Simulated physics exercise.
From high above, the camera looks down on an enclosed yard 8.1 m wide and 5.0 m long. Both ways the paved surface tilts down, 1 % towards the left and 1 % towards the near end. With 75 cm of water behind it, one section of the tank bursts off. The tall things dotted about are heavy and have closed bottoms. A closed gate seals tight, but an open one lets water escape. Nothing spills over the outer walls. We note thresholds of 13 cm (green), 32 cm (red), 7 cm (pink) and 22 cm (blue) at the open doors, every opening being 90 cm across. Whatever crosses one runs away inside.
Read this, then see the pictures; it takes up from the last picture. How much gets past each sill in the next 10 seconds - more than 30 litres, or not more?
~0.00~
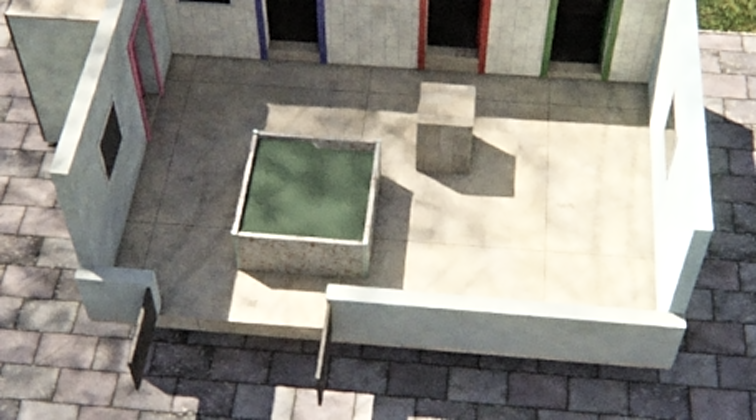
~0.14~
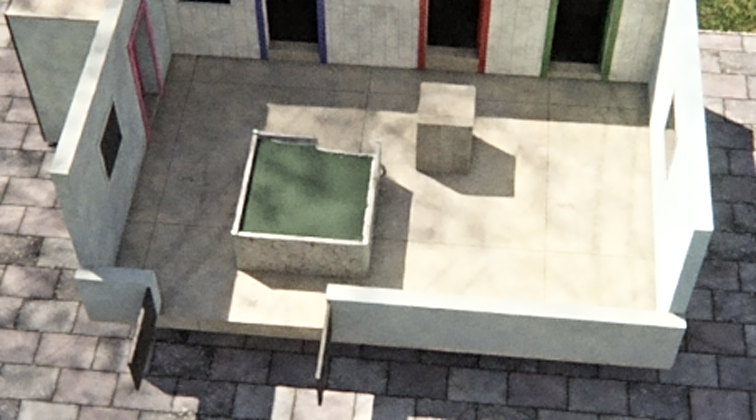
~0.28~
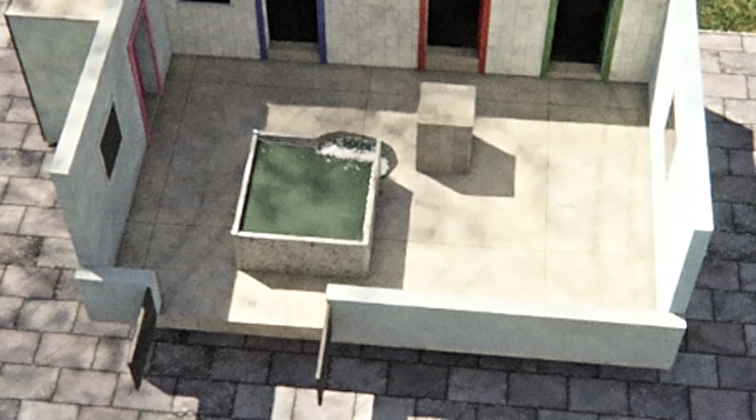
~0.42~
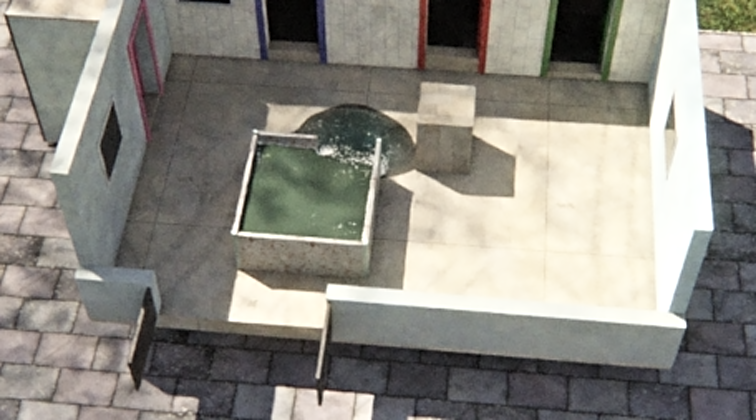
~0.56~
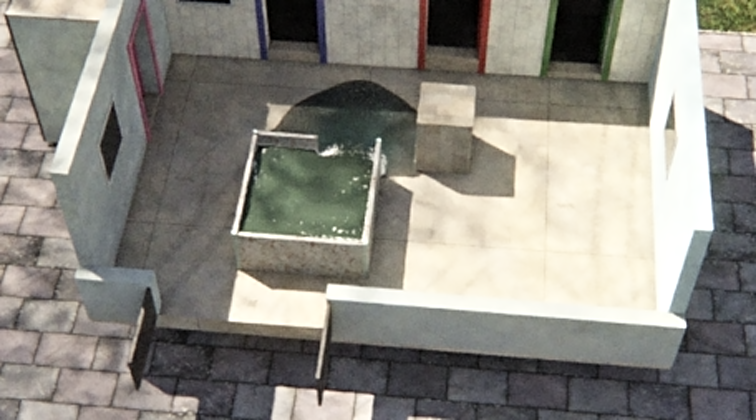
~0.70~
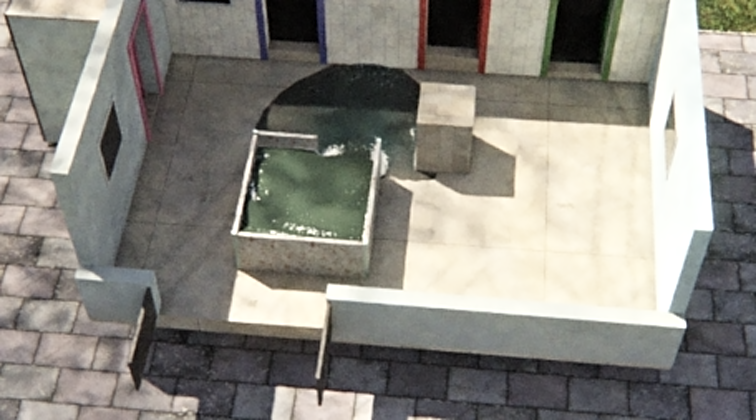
In the end at the green door it looks set to land under the limit; at the red door it looks set to land under the limit; at the pink door it looks set to land over the limit; at the blue door it looks set to land under the limit.
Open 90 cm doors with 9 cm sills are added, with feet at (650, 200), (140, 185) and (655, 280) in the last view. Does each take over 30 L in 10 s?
Check each in turn: The first fails, the second fails, the third fails.
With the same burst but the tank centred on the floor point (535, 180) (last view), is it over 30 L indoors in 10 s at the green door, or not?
Green: Too much.
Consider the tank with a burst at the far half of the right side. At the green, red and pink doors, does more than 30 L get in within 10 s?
Then green does not exceed it, red does not exceed it, pink does not exceed it.
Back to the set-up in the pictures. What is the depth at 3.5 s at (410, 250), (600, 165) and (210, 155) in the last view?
1, 3 and 1 cm.
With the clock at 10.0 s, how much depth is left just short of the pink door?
I'd say close to 9.0 cm.
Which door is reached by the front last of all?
Pink.
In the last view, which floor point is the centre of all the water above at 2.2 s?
It lies at roughly (336, 164) in pixels.
After 1.4 s water covers 20 % of the floor and is deepest (36 cm) near (423, 76); green door not reached, red door 27 cm at the sill, 0 L in, pink door not reached, blue door 21 cm at the sill, 0 L in.
After 2.2 s water covers 25 % of the floor and is deepest (32 cm) near (369, 81); green door 5 cm at the sill, 0 L in, red door 24 cm at the sill, 1 L in, pink door not reached, blue door 22 cm at the sill, 2 L in.
After 3.5 s water covers 50 % of the floor and is deepest (24 cm) near (179, 69); green door 5 cm at the sill, 0 L in, red door 14 cm at the sill, 1 L in, pink door 15 cm at the sill, 13 L in, blue door 16 cm at the sill, 4 L in.
After 6.0 s water covers 75 % of the floor and is deepest (16 cm) near (106, 297); green door 6 cm at the sill, 0 L in, red door 8 cm at the sill, 1 L in, pink door 13 cm at the sill, 73 L in, blue door 9 cm at the sill, 4 L in.
After 10.0 s water covers 90 % of the floor and is deepest (14 cm) near (106, 297); green door 4 cm at the sill, 0 L in, red door 4 cm at the sill, 1 L in, pink door 9 cm at the sill, 108 L in, blue door 5 cm at the sill, 4 L in.
